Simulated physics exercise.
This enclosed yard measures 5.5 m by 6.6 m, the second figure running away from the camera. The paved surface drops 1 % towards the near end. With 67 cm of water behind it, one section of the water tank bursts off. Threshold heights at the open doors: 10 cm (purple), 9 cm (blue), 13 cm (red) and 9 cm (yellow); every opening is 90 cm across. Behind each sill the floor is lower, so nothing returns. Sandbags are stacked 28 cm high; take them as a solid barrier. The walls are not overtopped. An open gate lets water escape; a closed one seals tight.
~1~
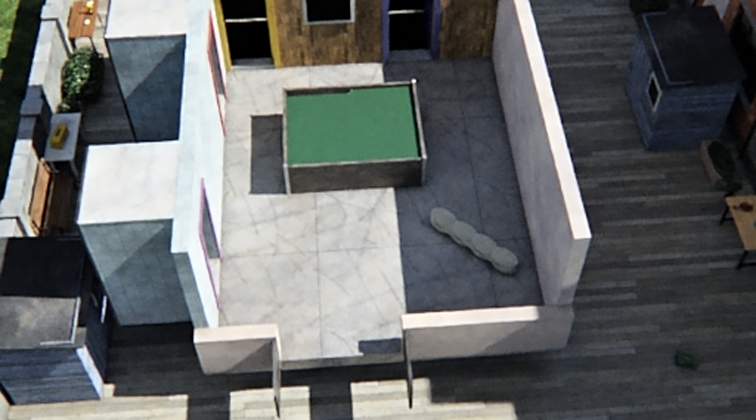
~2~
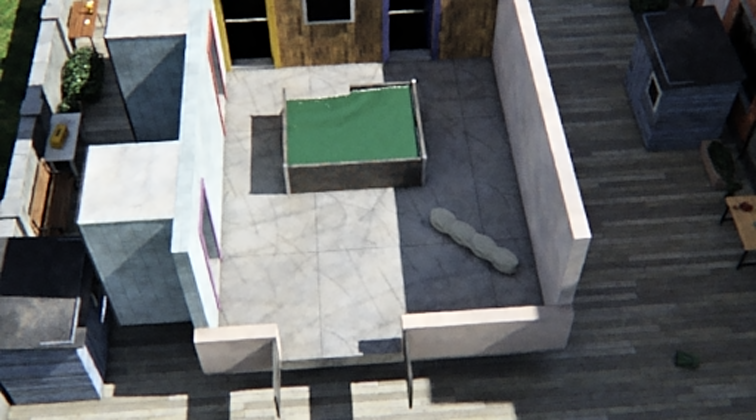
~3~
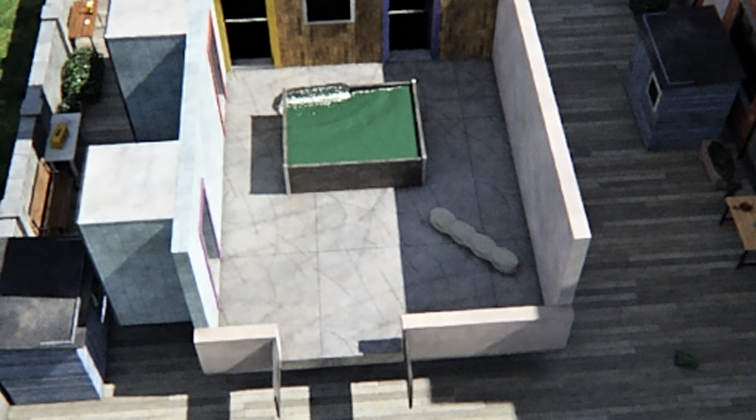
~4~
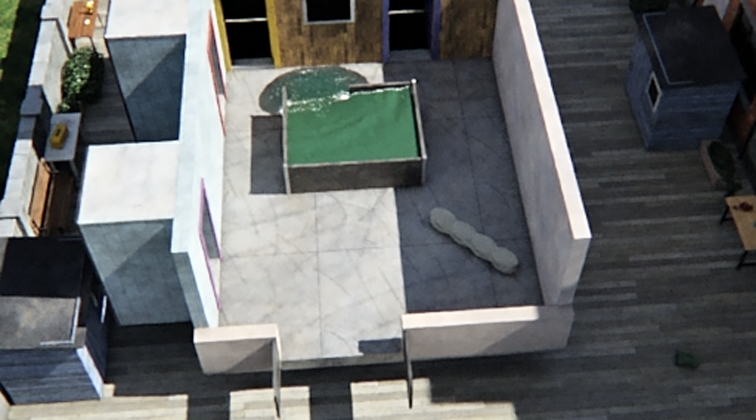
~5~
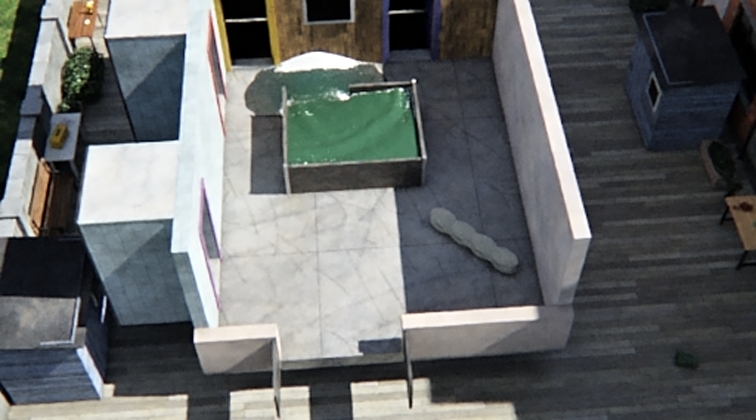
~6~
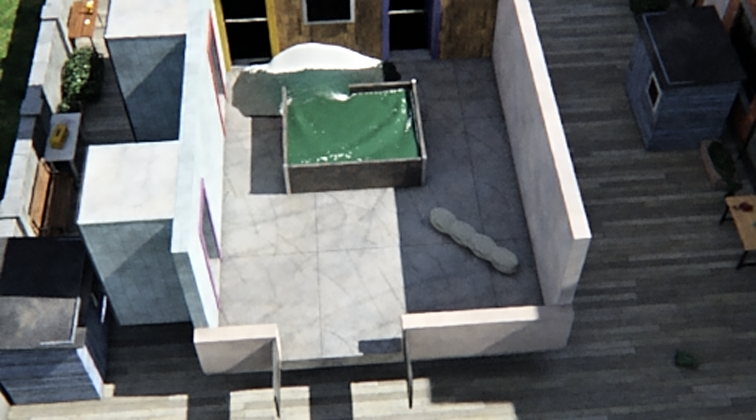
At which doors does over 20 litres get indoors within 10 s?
The water let in: At the purple door it does not reach the limit; at the blue door it keeps below the limit; at the red door it goes over the limit; at the yellow door it exceeds the limit.
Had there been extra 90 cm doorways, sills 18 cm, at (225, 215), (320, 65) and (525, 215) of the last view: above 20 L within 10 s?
In turn: Not over, past it, under.
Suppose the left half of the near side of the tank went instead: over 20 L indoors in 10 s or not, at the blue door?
Then: Blue not over.
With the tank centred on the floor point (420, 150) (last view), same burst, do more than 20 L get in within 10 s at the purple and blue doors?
Against that limit: Purple not over, blue over.
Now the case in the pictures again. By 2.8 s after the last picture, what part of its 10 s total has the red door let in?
Some 50 per cent by then.
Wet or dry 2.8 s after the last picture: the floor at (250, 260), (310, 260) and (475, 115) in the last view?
In turn: Flooded, under water, wet.
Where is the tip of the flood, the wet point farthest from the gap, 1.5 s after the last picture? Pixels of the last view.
At about (486, 60).
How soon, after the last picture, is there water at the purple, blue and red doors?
Arrival: Purple 2.4 s, blue 0.2 s, red 0.3 s.
Then, 0.7 s after the last picture water covers 15 % of the floor and is deepest (52 cm) near (226, 75); purple door not reached, blue door 10 cm at the sill, 0 L in, red door 5 cm at the sill, 0 L in, yellow door 24 cm at the sill, 17 L in.
Then, 1.5 s after the last picture water covers 30 % of the floor and is deepest (44 cm) near (226, 75); purple door not reached, blue door 9 cm at the sill, 0 L in, red door 17 cm at the sill, 1 L in, yellow door 31 cm at the sill, 119 L in.
Then, 2.8 s after the last picture water covers 55 % of the floor and is deepest (29 cm) near (226, 81); purple door 3 cm at the sill, 0 L in, blue door 8 cm at the sill, 1 L in, red door 18 cm at the sill, 24 L in, yellow door 25 cm at the sill, 267 L in.
Then, 5.3 s after the last picture water covers 80 % of the floor and is deepest (18 cm) near (235, 80); purple door 6 cm at the sill, 0 L in, blue door 5 cm at the sill, 2 L in, red door 13 cm at the sill, 45 L in, yellow door 18 cm at the sill, 402 L in.
Then, 9.3 s after the last picture water covers 95 % of the floor and is deepest (12 cm) near (251, 349); purple door 5 cm at the sill, 0 L in, blue door 3 cm at the sill, 2 L in, red door 9 cm at the sill, 48 L in, yellow door 10 cm at the sill, 444 L in.
